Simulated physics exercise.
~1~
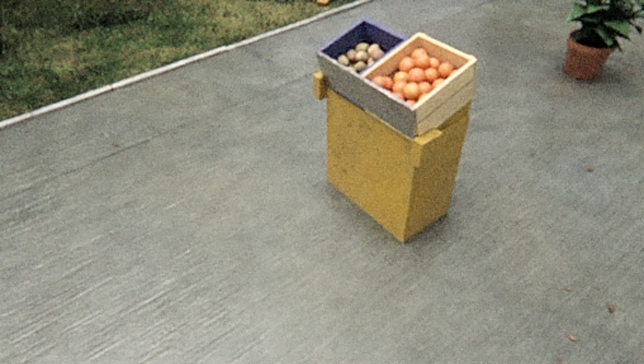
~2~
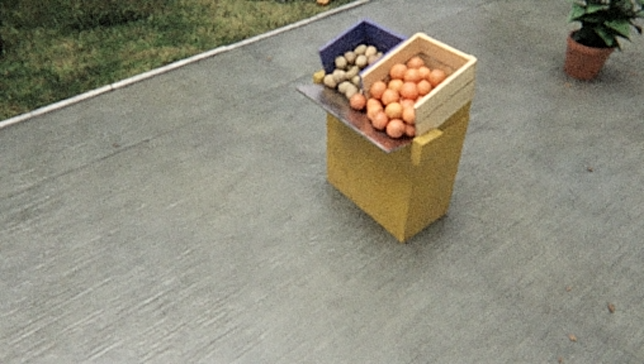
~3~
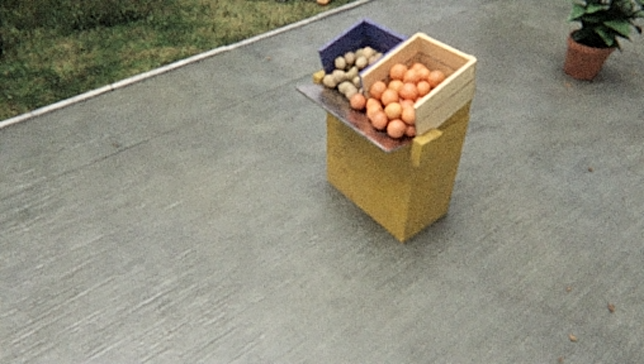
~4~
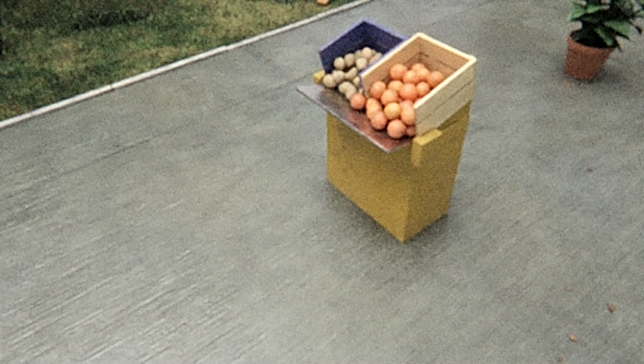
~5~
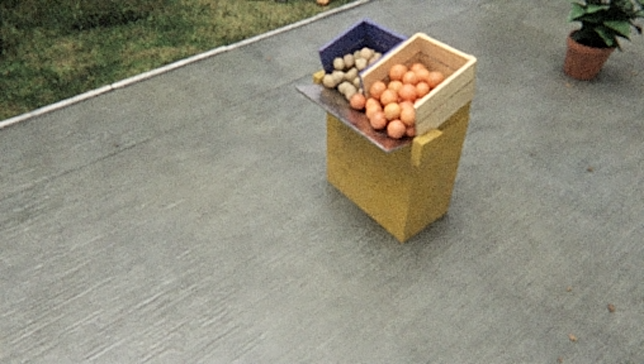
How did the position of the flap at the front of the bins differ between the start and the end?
At the start the flap was leaning up against the front of the bins, holding the load in. By the end it was down on its side, with some of the fruit and potatoes resting on it.
